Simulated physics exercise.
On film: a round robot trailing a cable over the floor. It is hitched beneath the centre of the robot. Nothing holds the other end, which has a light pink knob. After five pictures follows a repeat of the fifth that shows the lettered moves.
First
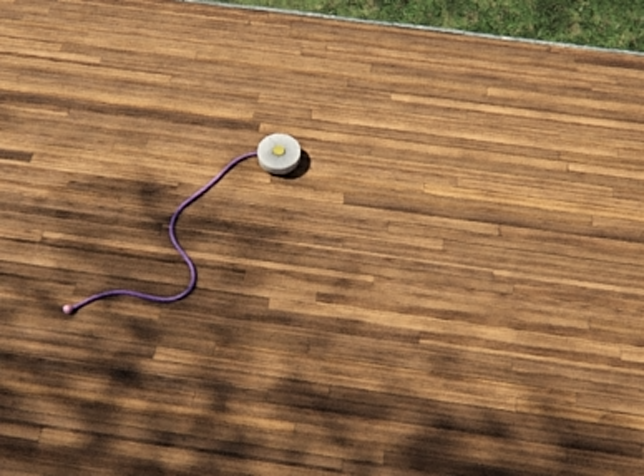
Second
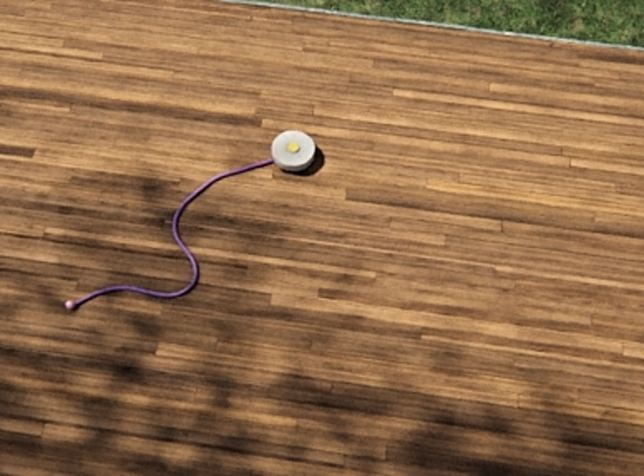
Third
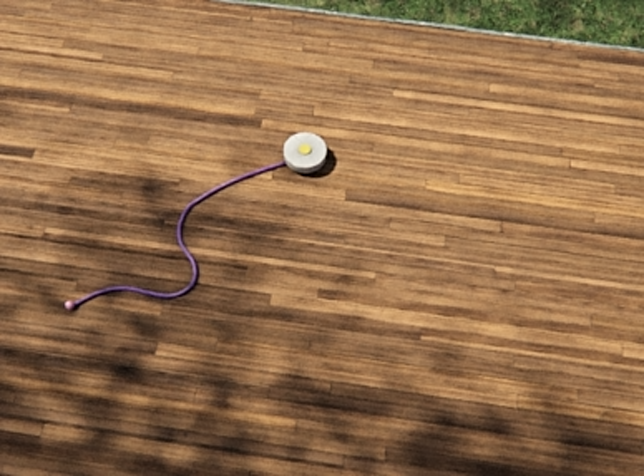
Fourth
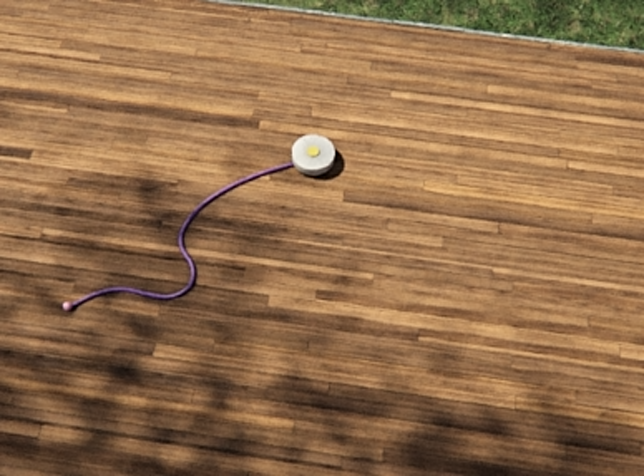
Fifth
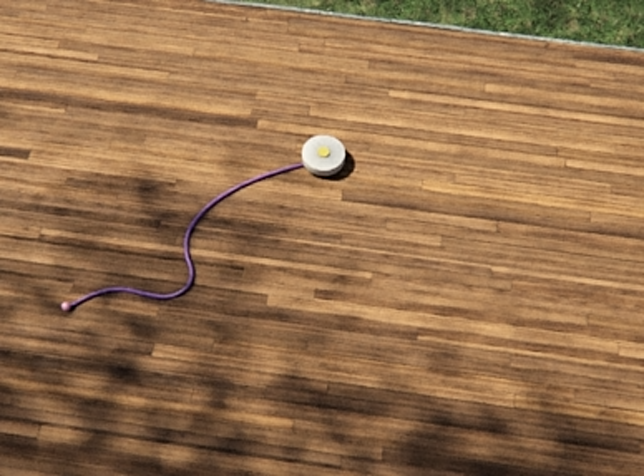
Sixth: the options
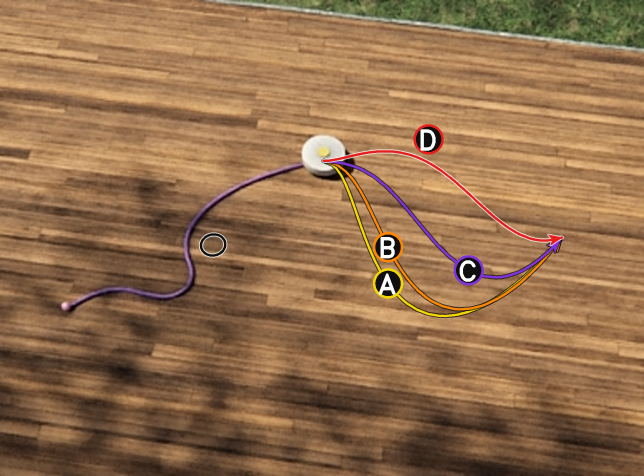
On a sunlit wooden deck, a round white robot slides slowly right, drawing out the curves of its trailing purple cable.
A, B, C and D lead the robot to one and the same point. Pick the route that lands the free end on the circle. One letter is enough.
With D the free end lies on the ring.
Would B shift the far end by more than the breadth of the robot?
Yes.
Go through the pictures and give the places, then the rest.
In the first picture, free end (68, 309); robot (279, 155).
In the second picture, robot (293, 152); free end (70, 305).
In the third picture, robot (305, 154); free end (70, 305).
In the fourth picture, robot (313, 156); free end (68, 306).
In the fifth picture, robot (324, 156); free end (66, 306).
On the marked copy, A from (323, 161) via (407, 304) to (562, 237); B from (323, 161) via (418, 291) to (561, 239); C from (323, 161) via (435, 242) to (560, 240); D from (323, 161) via (450, 177) to (562, 237); the ring at (213, 245).
Taking D. A third of the way, robot (419, 153), middle of the cable (262, 215), free end (104, 292).
Two thirds of the way, robot (497, 214), middle of the cable (321, 213), free end (157, 266).
When it is over, robot (564, 233), middle of the cable (385, 230), free end (213, 244); the free end is on the ring.
As for the rest, A leaves the free end at (216, 290); B leaves the free end at (216, 285); C leaves the free end at (213, 267).
